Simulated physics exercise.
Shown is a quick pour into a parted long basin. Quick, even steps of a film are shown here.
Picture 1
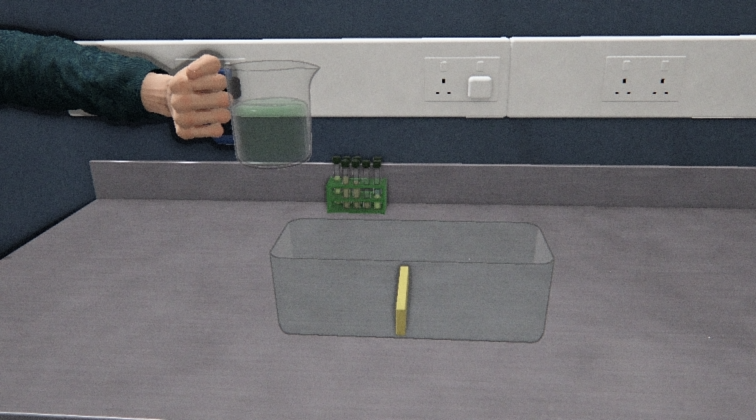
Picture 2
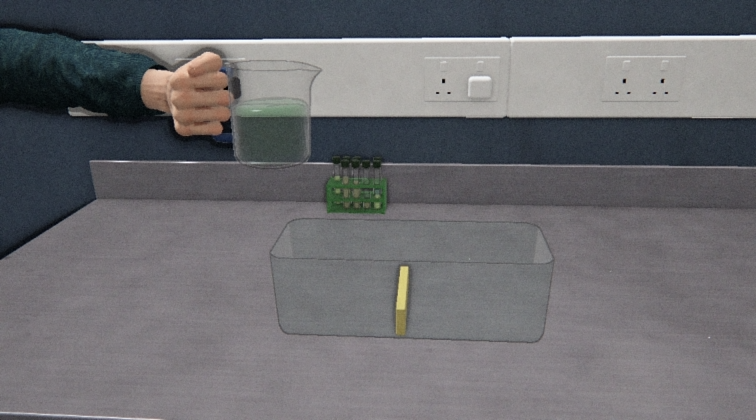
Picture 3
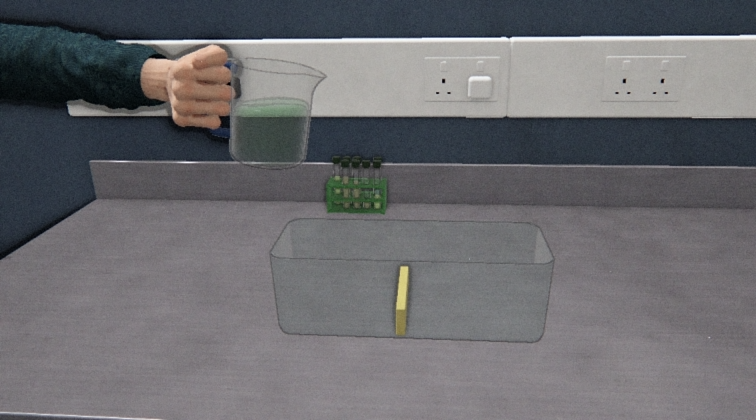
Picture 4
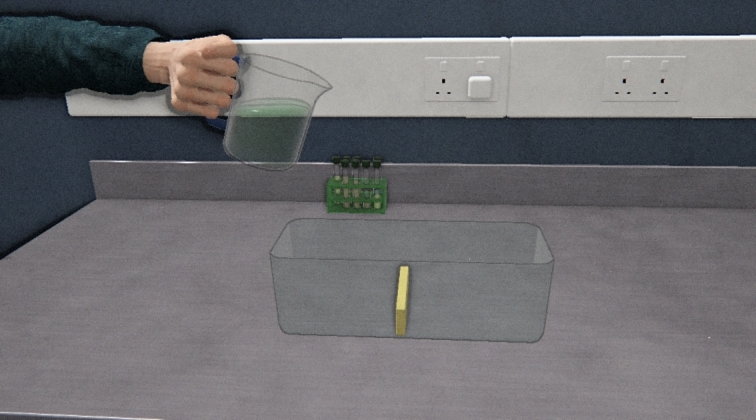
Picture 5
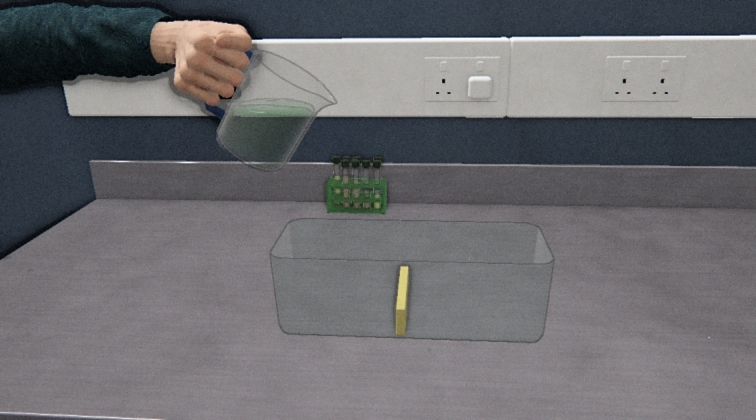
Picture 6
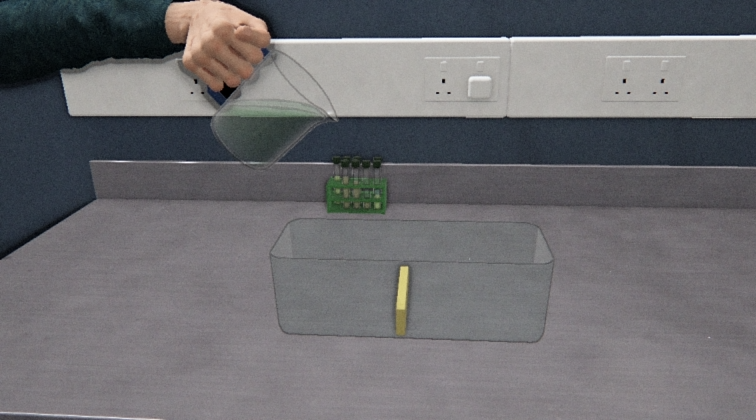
A hand holds a beaker of green liquid above a clear basin and tilts it rightward.
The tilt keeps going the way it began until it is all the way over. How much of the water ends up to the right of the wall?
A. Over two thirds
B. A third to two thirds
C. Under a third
C.
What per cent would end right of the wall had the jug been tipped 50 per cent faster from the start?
Around 5 percent ends up there.
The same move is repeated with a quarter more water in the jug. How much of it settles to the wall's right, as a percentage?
Near 5 parts in a hundred.
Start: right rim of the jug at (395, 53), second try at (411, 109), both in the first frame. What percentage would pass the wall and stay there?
It comes out at around 85 percent and then around 90 percent.
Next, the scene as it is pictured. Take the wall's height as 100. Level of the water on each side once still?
The left side ends up close to 50, the right side close to 0.
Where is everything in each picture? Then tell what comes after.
Tilt 0°; pouring edge (320, 67); surface from (236, 104) to (308, 103); the long basin's rim runs from (280, 238) to (546, 243); the wall's top is at (403, 288), in the first frame.
Tilt 2°; pouring edge (322, 69); surface from (236, 104) to (308, 103), in the second frame.
Tilt 9°; pouring edge (327, 76); surface from (236, 104) to (309, 104), in the third frame.
Tilt 19°; pouring edge (333, 87); surface from (235, 106) to (311, 105), in the fourth frame.
Tilt 32°; pouring edge (338, 102); surface from (229, 112) to (316, 107), in the fifth frame.
Tilt 47°; pouring edge (339, 120); surface from (221, 108) to (325, 112), in the sixth frame.
A moment on, the jug is tipped right over and 54 per cent is still to pour, 12 is left of the wall and 0 right of it.
Next, the jug is tipped right over and 9 per cent is still to pour, 73 is left of the wall and 1 right of it.
Then the jug is tipped right over and 0 per cent is still to pour, 85 is left of the wall and 5 right of it.
Later the jug is tipped right over and 0 per cent is still to pour, 86 is left of the wall and 6 right of it.
Finally, 86 per cent lies left of the wall, 6 right of it and 8 outside.
